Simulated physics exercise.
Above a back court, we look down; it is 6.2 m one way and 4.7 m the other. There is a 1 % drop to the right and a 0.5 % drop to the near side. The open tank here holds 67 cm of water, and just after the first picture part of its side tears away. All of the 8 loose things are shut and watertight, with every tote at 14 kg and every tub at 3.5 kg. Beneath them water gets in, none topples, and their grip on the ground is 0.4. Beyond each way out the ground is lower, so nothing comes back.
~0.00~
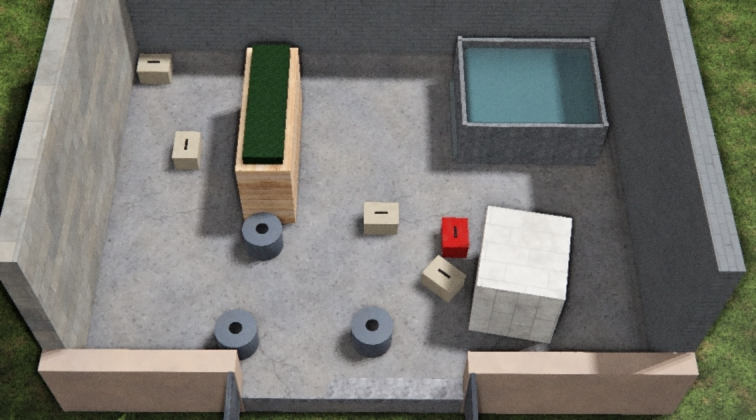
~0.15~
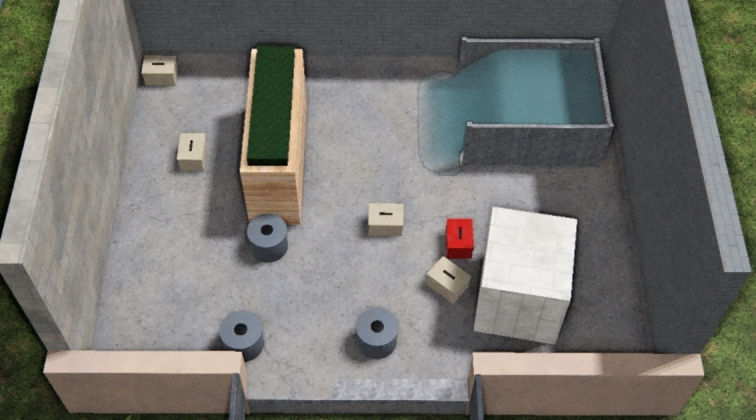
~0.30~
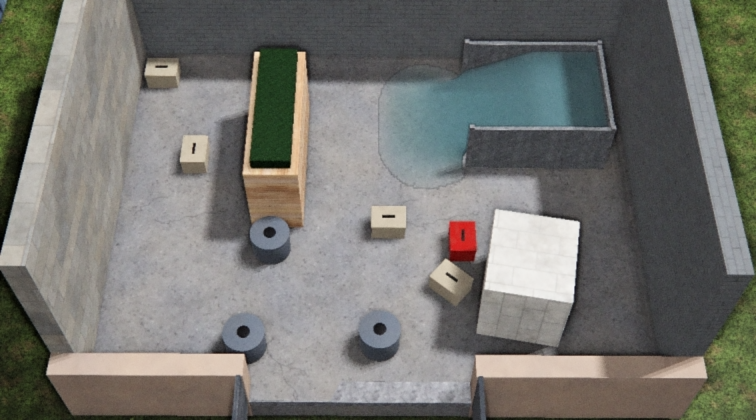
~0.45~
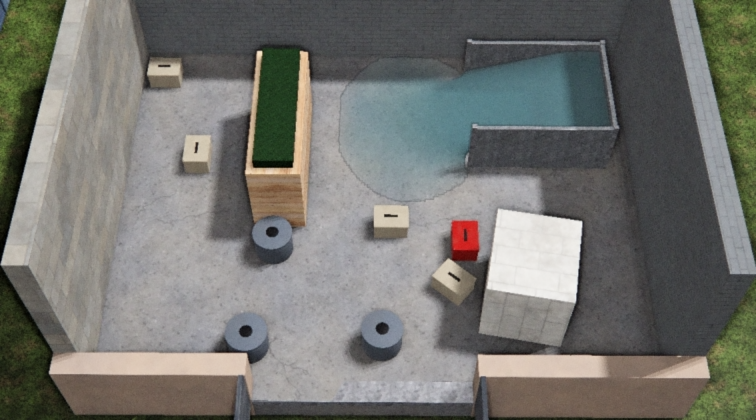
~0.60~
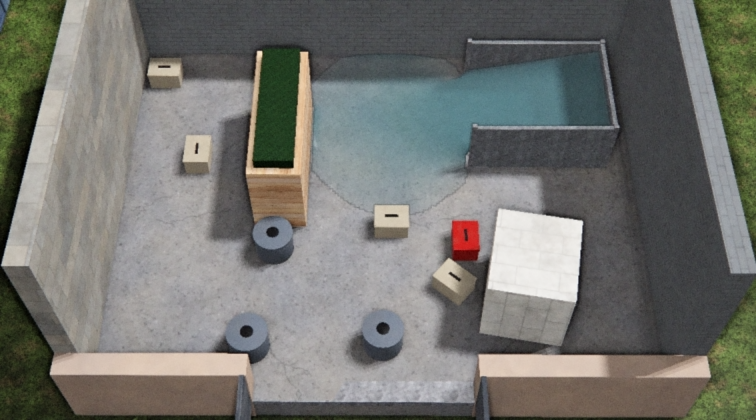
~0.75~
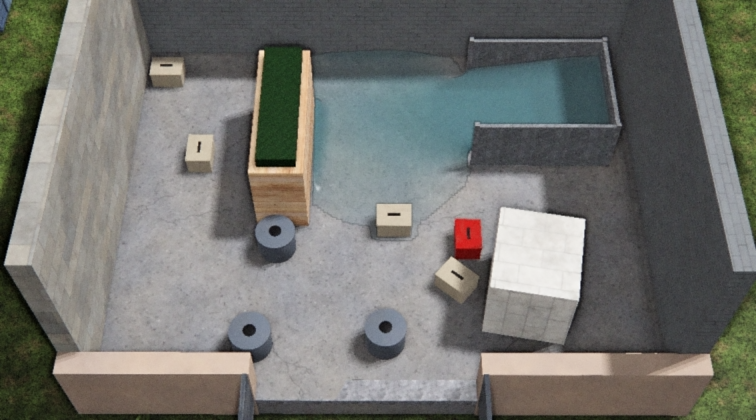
Walled back court from above, water pouring from a tank's open left side and spreading leftward to a planter, totes staying still.
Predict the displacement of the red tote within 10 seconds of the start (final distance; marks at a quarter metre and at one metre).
As for the red tote, it stays about where it started.
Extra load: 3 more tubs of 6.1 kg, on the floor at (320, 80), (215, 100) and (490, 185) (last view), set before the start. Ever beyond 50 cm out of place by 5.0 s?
In sequence: Goes beyond; goes beyond; stays within.
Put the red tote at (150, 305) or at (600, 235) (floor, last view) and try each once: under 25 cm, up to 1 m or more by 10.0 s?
I'd expect that it is pushed partway first and remains where it was second.
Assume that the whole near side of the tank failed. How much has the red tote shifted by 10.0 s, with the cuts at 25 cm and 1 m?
Note: Red tote swept well away.
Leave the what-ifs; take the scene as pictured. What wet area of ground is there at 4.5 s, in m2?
About 23 m2.
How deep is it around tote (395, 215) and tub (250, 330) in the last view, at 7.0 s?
I'd put it at 7 cm and 5 cm respectively.
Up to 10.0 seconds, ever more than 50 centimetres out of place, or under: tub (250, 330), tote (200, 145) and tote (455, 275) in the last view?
Item by item, they came out above the mark, below the mark and below the mark.
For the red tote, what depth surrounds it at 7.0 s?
Around 4 cm.
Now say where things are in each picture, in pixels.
The red tote at (455, 232) rests on the ground; 2.1 m2 under water; 0 of 8 have shifted, in the first frame.
The red tote at (460, 233), on the bottom; 2.9 m2 under water; 0 of 8 have shifted, in the second frame.
The red tote at (463, 236), on the bottom; 3.9 m2 under water; 0 of 8 have shifted, in the third frame.
The red tote at (465, 235), on the bottom; water covers 5.2 m2; 0 of 8 have shifted, in the fourth frame.
The red tote at (466, 235) rests on the ground; 6.4 m2 under water; 0 of 8 have shifted, in the fifth frame.
The red tote at (468, 234) rests on the ground; water covers 7.2 m2; 0 of 8 have shifted, in the sixth frame.
After 2.0 s the red tote is near (468, 234), 0.0 m from its start, aground; 0 of 8 are out; 0 afloat.
After 4.5 s the red tote is near (468, 234), 0.0 m from its start, aground; 1 of 8 are out; 2 afloat.
After 7.0 s the red tote is near (468, 234), 0.0 m from its start, aground; 1 of 8 are out; 2 afloat.
After 10.0 s the red tote is near (468, 234), 0.0 m from its start, aground; 2 of 8 are out; 1 afloat.
